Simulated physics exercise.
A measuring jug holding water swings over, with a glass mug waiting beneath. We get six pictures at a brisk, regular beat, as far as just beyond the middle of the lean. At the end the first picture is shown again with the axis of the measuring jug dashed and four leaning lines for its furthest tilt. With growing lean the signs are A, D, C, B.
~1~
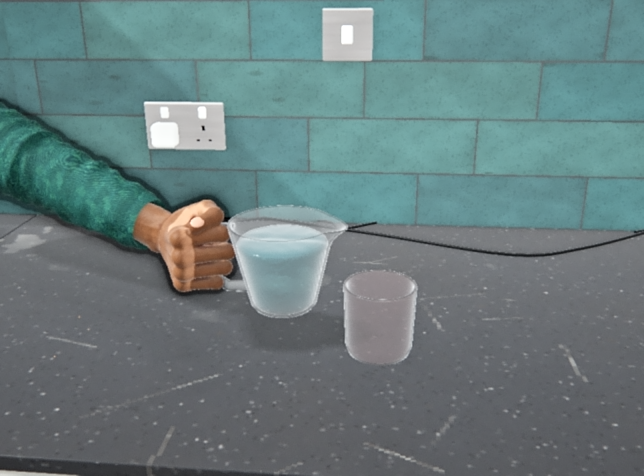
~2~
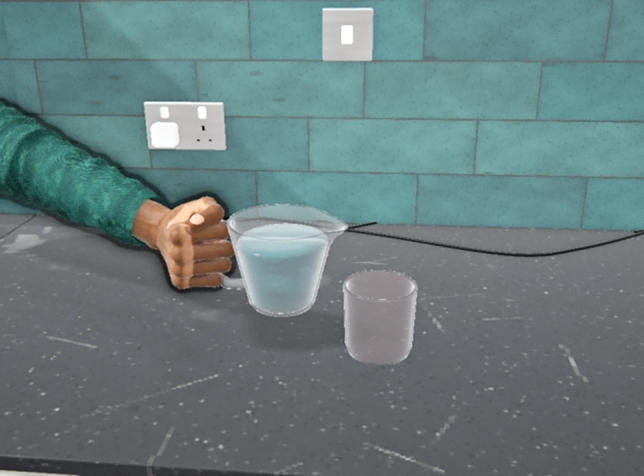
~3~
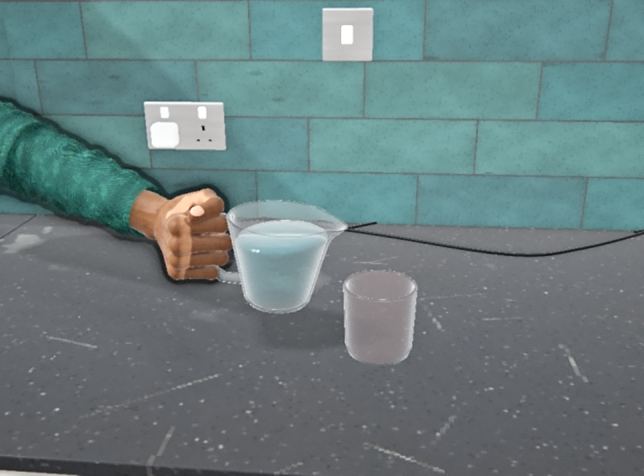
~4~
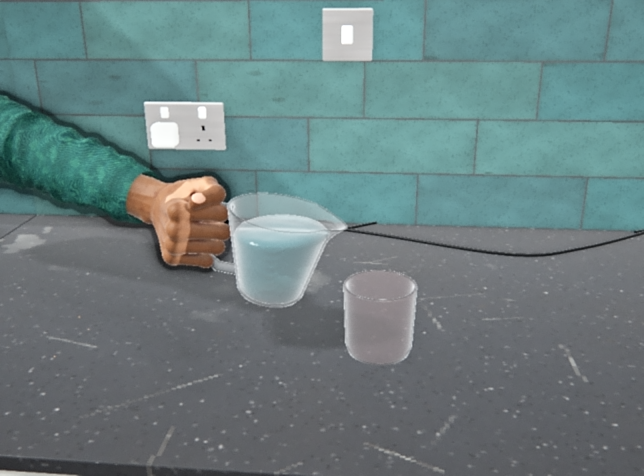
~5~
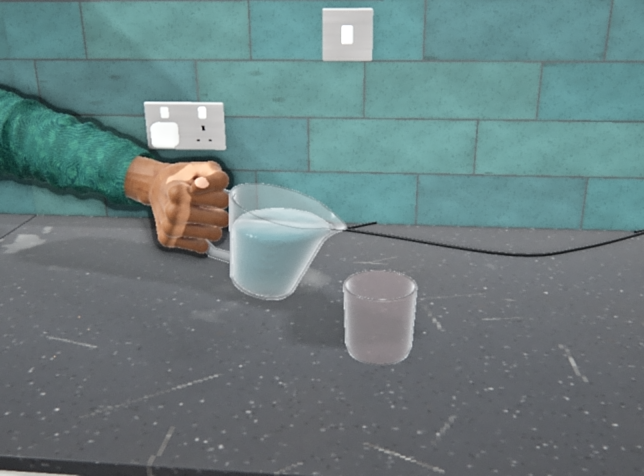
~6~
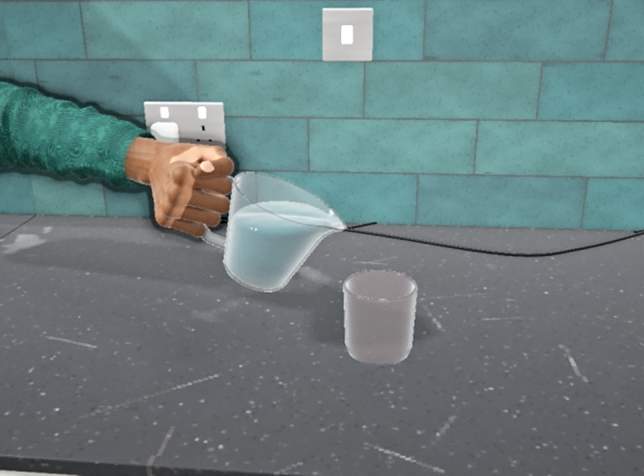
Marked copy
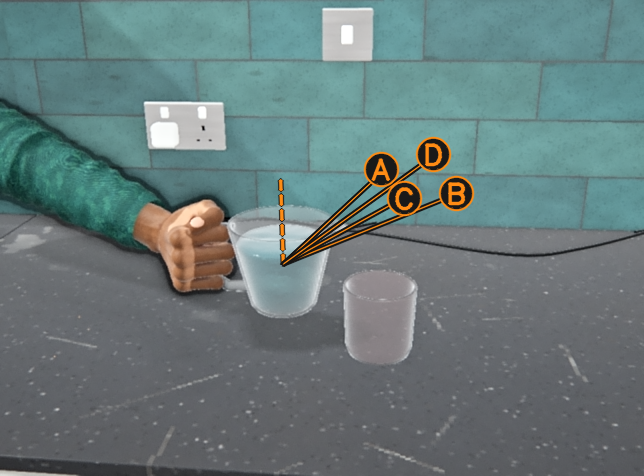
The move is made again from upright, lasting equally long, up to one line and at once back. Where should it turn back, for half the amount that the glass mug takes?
A is best.
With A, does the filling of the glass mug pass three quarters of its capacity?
No.
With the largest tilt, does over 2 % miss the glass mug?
Yes.
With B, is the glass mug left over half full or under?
Over half.
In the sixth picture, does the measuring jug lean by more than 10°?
Yes.
On the marked copy, A at (370, 183); B at (440, 200); C at (388, 206); D at (420, 165).
Choosing A, the glass mug ends with about 49 % of what it can hold.
Choosing B, the glass mug ends with about 71 % of what it can hold; 23 % of the water is spilt.
Choosing C, the glass mug ends with about 69 % of what it can hold; 12 % of the water is spilt.
Choosing D, the glass mug ends with about 66 % of what it can hold.
